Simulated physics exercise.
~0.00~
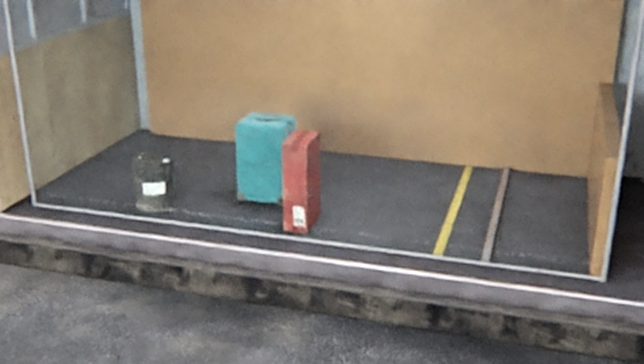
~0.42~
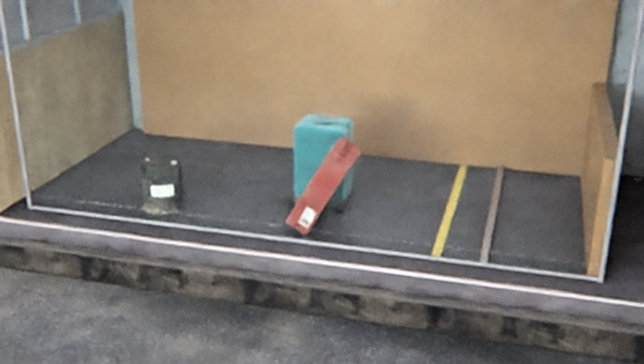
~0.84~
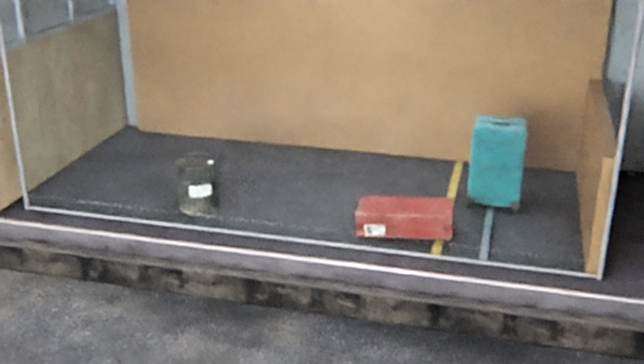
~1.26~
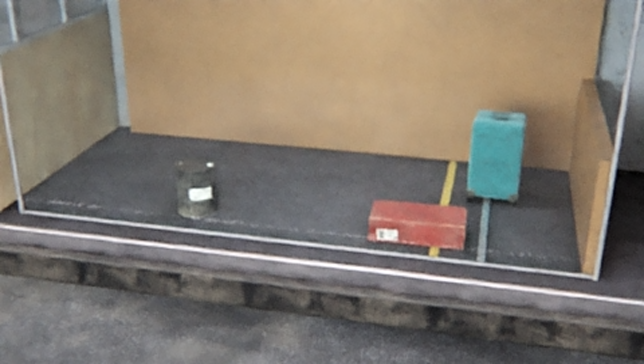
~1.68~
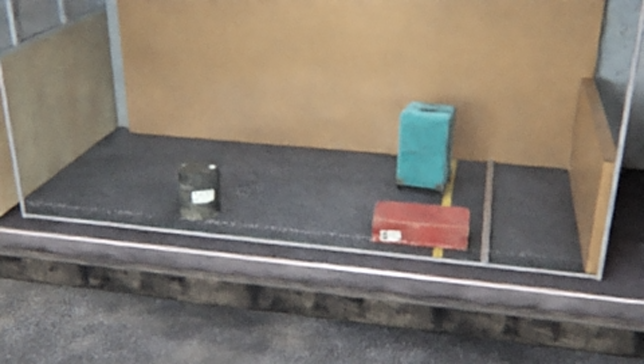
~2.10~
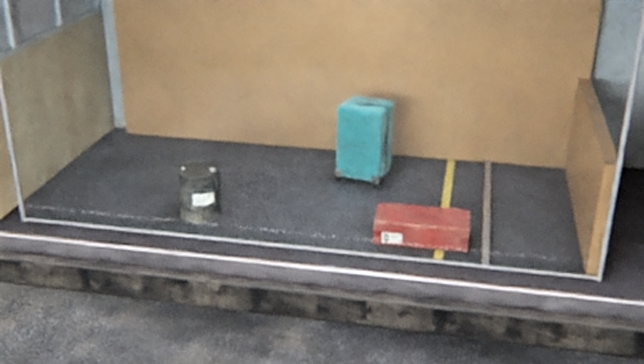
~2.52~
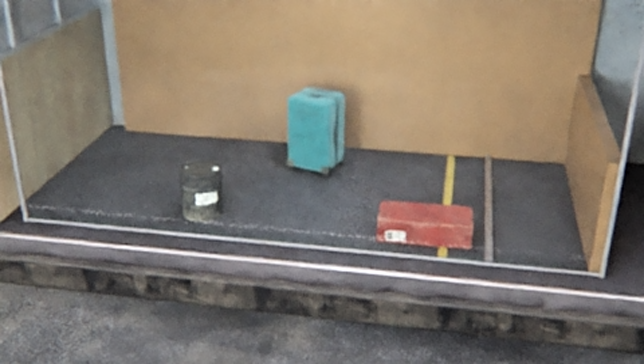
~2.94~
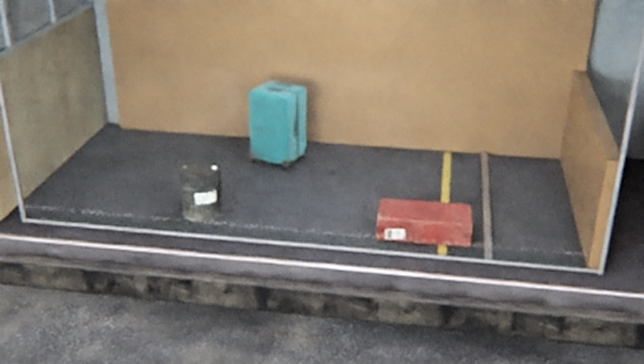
A teal case rolls right, then left, while a red box topples onto a yellow line.
